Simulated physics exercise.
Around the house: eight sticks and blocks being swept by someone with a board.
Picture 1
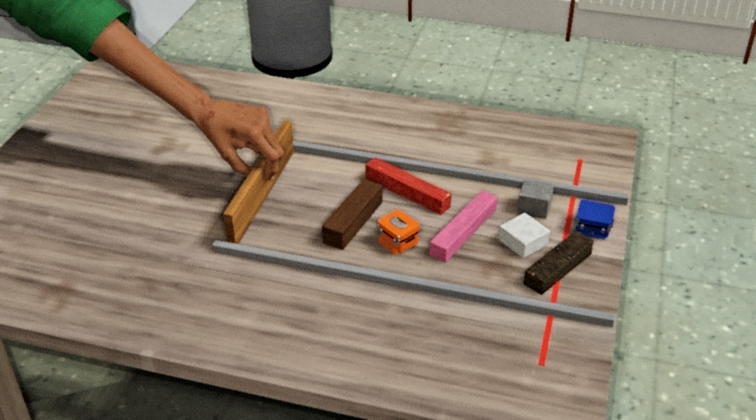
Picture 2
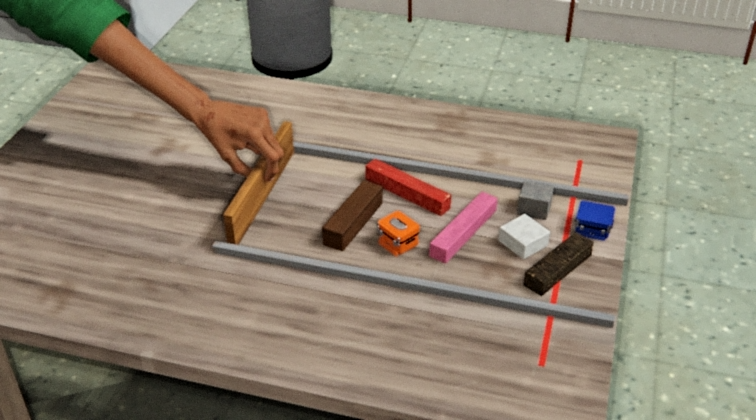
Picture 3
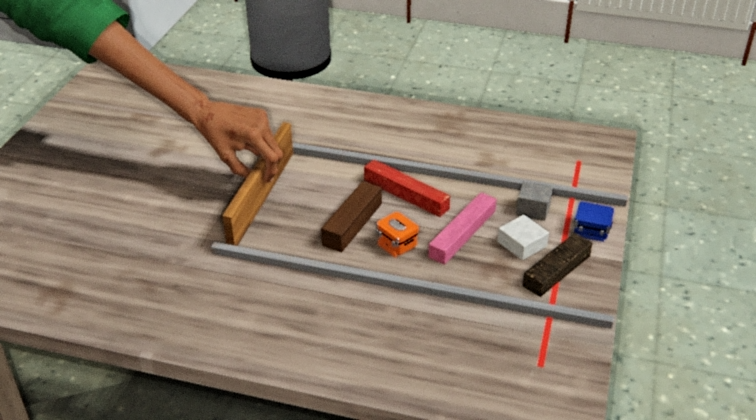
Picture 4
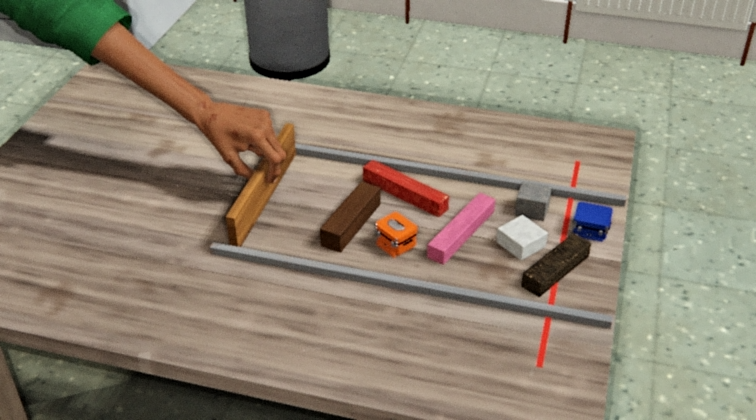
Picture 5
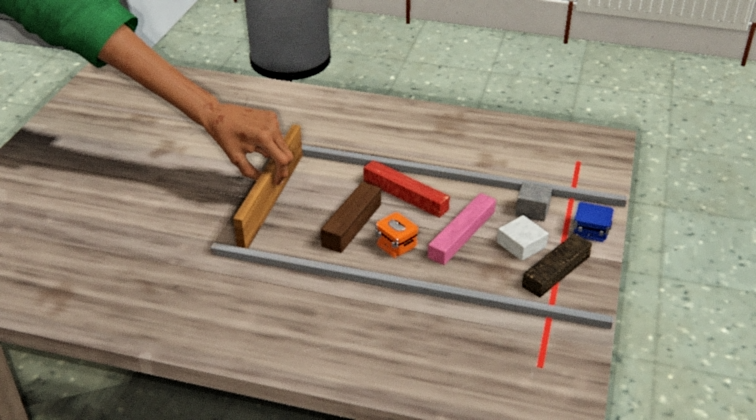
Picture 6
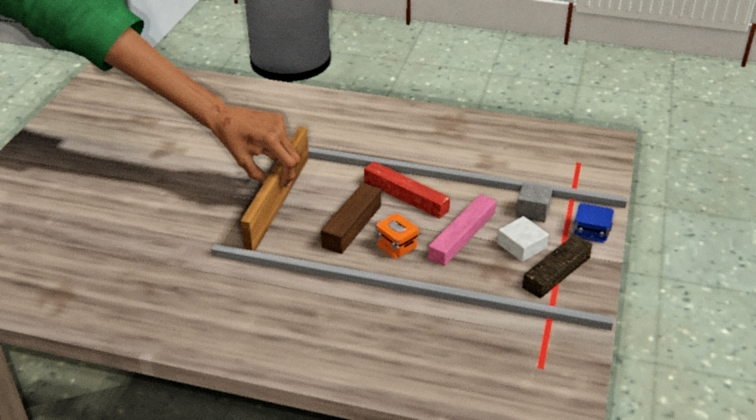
At first, a hand holds a wooden board upright at the left end of two grey rails on a table, with eight coloured sticks and blocks lying to its right near a red line. The board stays nearly still, then the hand slides it slightly right, while the objects remain in place.
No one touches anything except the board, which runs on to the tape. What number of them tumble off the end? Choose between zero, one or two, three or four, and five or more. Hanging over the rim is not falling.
The count is three or four.
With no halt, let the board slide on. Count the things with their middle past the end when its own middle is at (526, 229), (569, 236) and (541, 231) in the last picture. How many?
Respectively 2, 4 and 2.
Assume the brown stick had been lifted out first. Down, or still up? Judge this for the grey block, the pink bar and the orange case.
I'd say the grey block stays where it is, the pink bar stays where it is, and the orange case stays where it is.
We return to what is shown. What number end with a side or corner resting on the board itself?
The count in contact is 2.
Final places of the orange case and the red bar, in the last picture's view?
Positions - first (602, 268), then (597, 227).
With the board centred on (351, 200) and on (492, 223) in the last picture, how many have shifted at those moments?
2 and 7.
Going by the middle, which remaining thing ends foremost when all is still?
Answer - the blue case.
Early on, none off yet; blue case at rest near (593, 224); black bar at rest near (558, 266); grey block at rest near (534, 203).
A while later, none off yet; blue case at rest near (593, 224); black bar travelled a little near (572, 274); grey block at rest near (534, 203).
Further along, none off yet; blue case at rest near (593, 224); black bar travelled about its own width near (629, 293); grey block travelled about its own width near (569, 202).
Finally, the number that fall off is three or four; lost, pink bar, white block and black bar.
